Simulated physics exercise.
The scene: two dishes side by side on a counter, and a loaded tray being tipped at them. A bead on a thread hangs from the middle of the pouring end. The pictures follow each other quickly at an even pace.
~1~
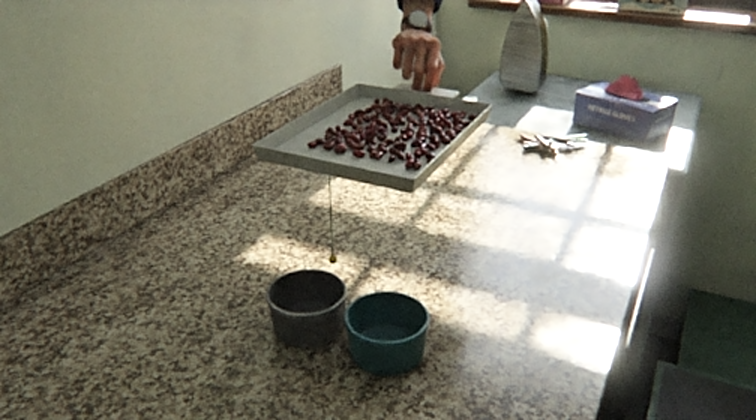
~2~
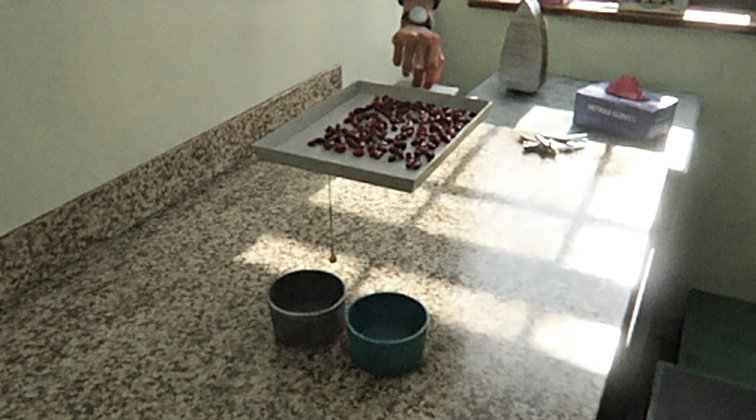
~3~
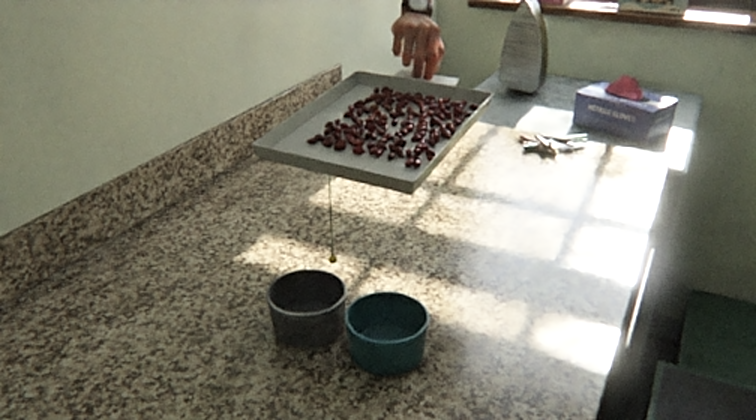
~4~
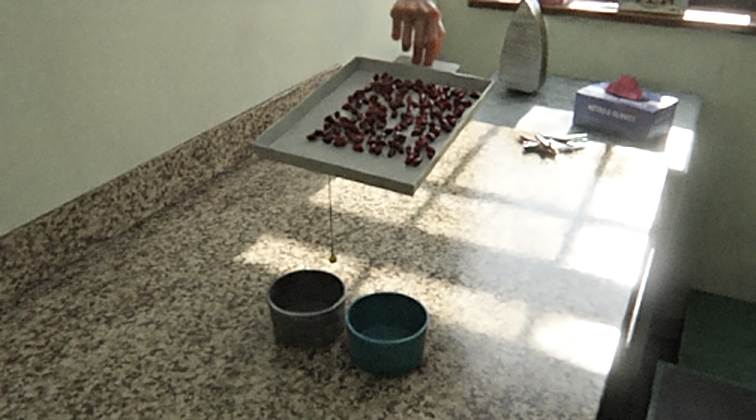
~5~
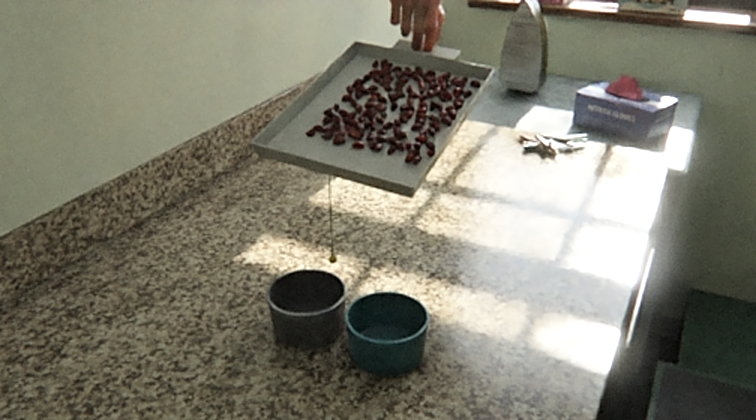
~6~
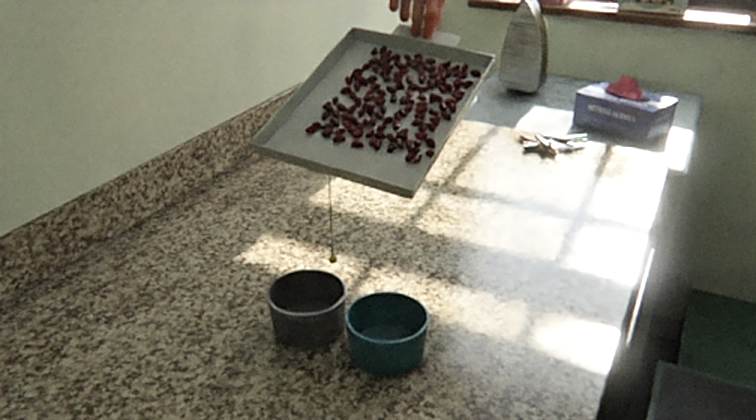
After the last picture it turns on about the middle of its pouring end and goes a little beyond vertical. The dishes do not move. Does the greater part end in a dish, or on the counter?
In the dishes lies the larger part of it.
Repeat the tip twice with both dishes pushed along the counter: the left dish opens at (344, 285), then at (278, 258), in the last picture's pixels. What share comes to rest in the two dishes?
First some 70, then 20 per cent.
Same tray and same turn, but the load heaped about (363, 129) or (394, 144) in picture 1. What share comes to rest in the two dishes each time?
The first gives 80 %, the second 80 %.
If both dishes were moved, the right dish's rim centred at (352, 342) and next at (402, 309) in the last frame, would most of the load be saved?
The first try: Under half. The second: Over half.
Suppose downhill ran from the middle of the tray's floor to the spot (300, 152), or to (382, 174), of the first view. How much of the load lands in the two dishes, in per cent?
Roughly 0 per cent, and 50 per cent.
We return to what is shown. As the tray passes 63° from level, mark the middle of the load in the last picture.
Near (368, 163).
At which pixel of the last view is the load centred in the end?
Near (374, 342).
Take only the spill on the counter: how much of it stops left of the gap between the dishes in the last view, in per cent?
It comes to 50 per cent or so.
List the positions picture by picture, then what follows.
The first frame shows corners of the pouring end at (257, 144) and (412, 177), level; middle of the load at (395, 129), kidney beans; left dish at (286, 326); right dish at (369, 354); bead on its thread at (333, 259).
The second frame shows corners of the pouring end at (257, 144) and (412, 178), level; middle of the load at (395, 128).
The third frame shows corners of the pouring end at (257, 143) and (412, 179), tipped barely, lowest at the right corner; middle of the load at (395, 122).
The fourth frame shows corners of the pouring end at (256, 142) and (412, 182), tipped a little, lowest at the right corner; middle of the load at (395, 114).
The fifth frame shows corners of the pouring end at (255, 141) and (411, 184), tipped a little, lowest at the right corner; middle of the load at (395, 106).
The sixth frame shows corners of the pouring end at (254, 141) and (411, 187), tipped clearly, lowest at the right corner; middle of the load at (394, 98); left dish at (286, 326); right dish at (369, 354).
Soon, tray tipped steeply; nearly all on the tray; a stray few in the air.
A while on, tray tipped past a quarter turn; about half on the tray; about a quarter in the right dish; a small part in the left dish; a small part outside both; about a quarter in the air.
Towards the end, tray tipped past a quarter turn; about half in the right dish; about a quarter in the left dish; about a quarter outside both.
Finally, tray tipped past a quarter turn; about half in the right dish; about a quarter in the left dish; about a quarter outside both.
